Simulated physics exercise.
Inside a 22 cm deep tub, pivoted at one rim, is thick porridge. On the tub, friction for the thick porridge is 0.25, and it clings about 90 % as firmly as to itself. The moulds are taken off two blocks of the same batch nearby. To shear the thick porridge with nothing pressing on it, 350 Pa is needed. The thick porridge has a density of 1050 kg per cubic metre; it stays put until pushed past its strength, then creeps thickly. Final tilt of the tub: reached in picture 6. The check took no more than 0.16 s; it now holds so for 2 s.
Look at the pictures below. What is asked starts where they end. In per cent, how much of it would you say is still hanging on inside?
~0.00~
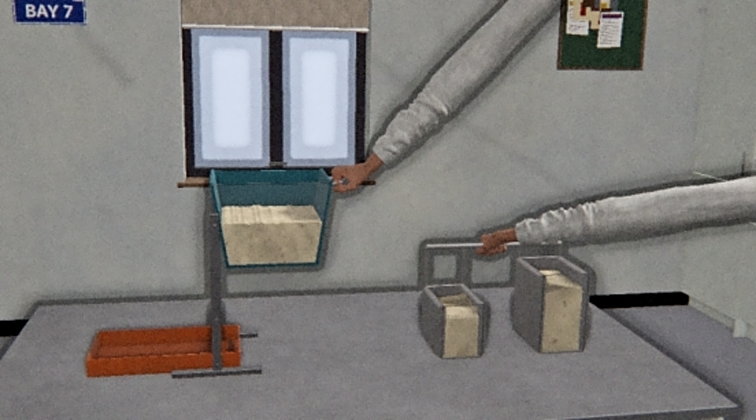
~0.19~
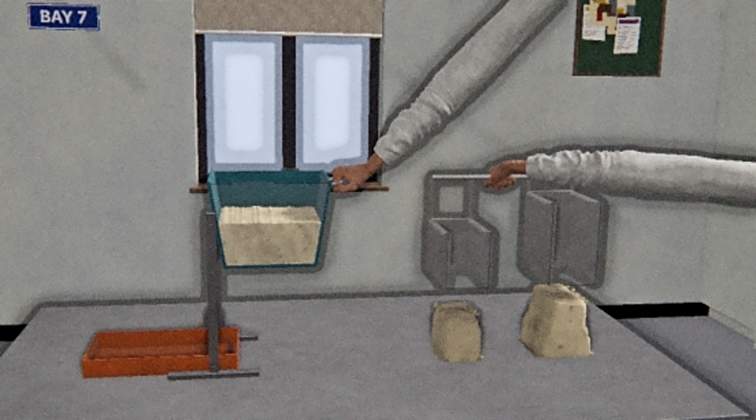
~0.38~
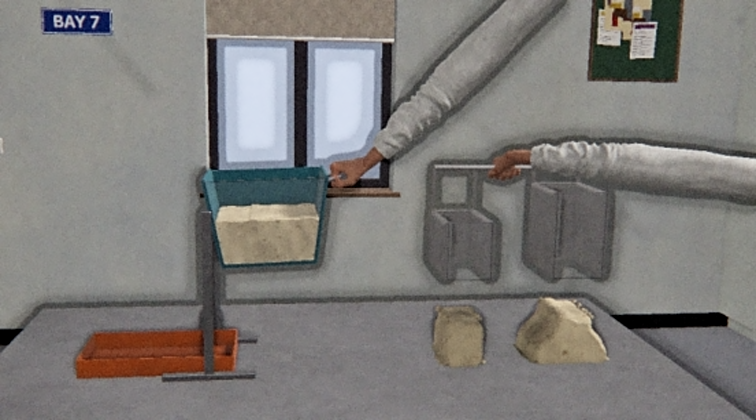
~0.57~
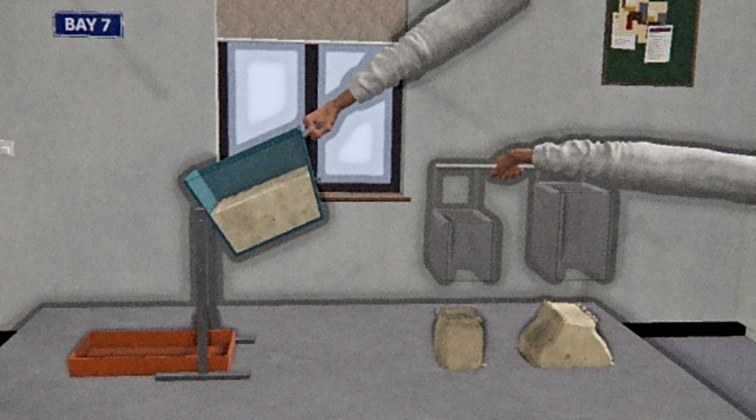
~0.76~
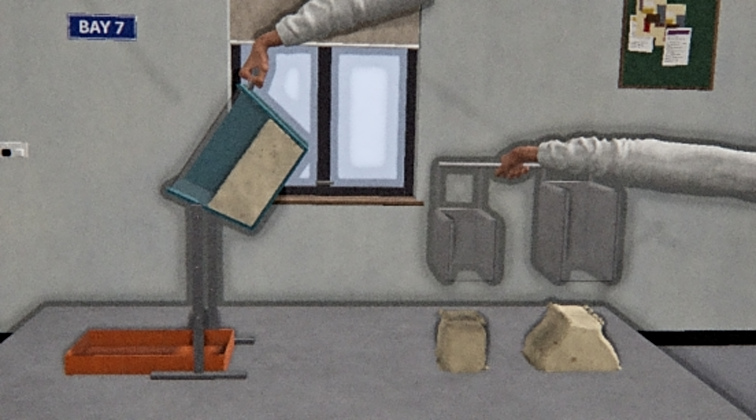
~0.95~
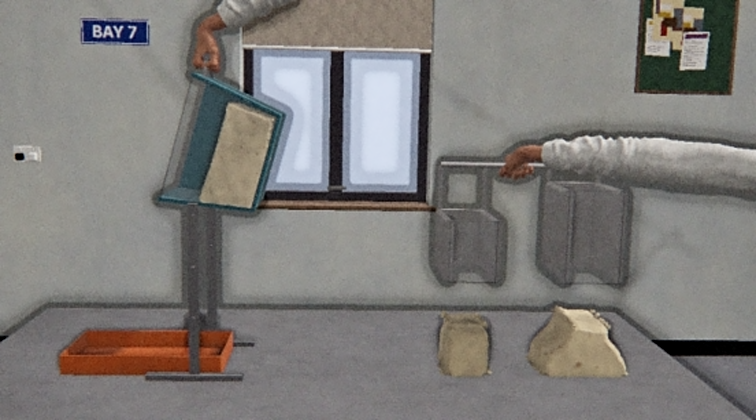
I would say around 100 percent.
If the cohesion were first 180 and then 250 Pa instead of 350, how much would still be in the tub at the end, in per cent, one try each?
Expect about 70 in a hundred, then about 85 in a hundred.
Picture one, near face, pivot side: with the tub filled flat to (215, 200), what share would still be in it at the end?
In that case, around 65 percent.
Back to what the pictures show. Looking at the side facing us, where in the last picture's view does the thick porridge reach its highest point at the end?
The highest point is near (207, 134) in the last picture.
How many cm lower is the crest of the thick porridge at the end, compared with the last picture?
7 cm.
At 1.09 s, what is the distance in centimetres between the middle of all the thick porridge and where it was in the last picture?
3 cm.
After 1.09 s, the tub is at 75 degrees and holds 100 %.
After 1.26 s, the tub is at 75 degrees and holds 100 %.
After 1.43 s, the tub is at 75 degrees and holds 100 %.
After 1.60 s, the tub is at 75 degrees and holds 100 %.
After 2.95 s, the tub is at 75 degrees and holds 100 %.
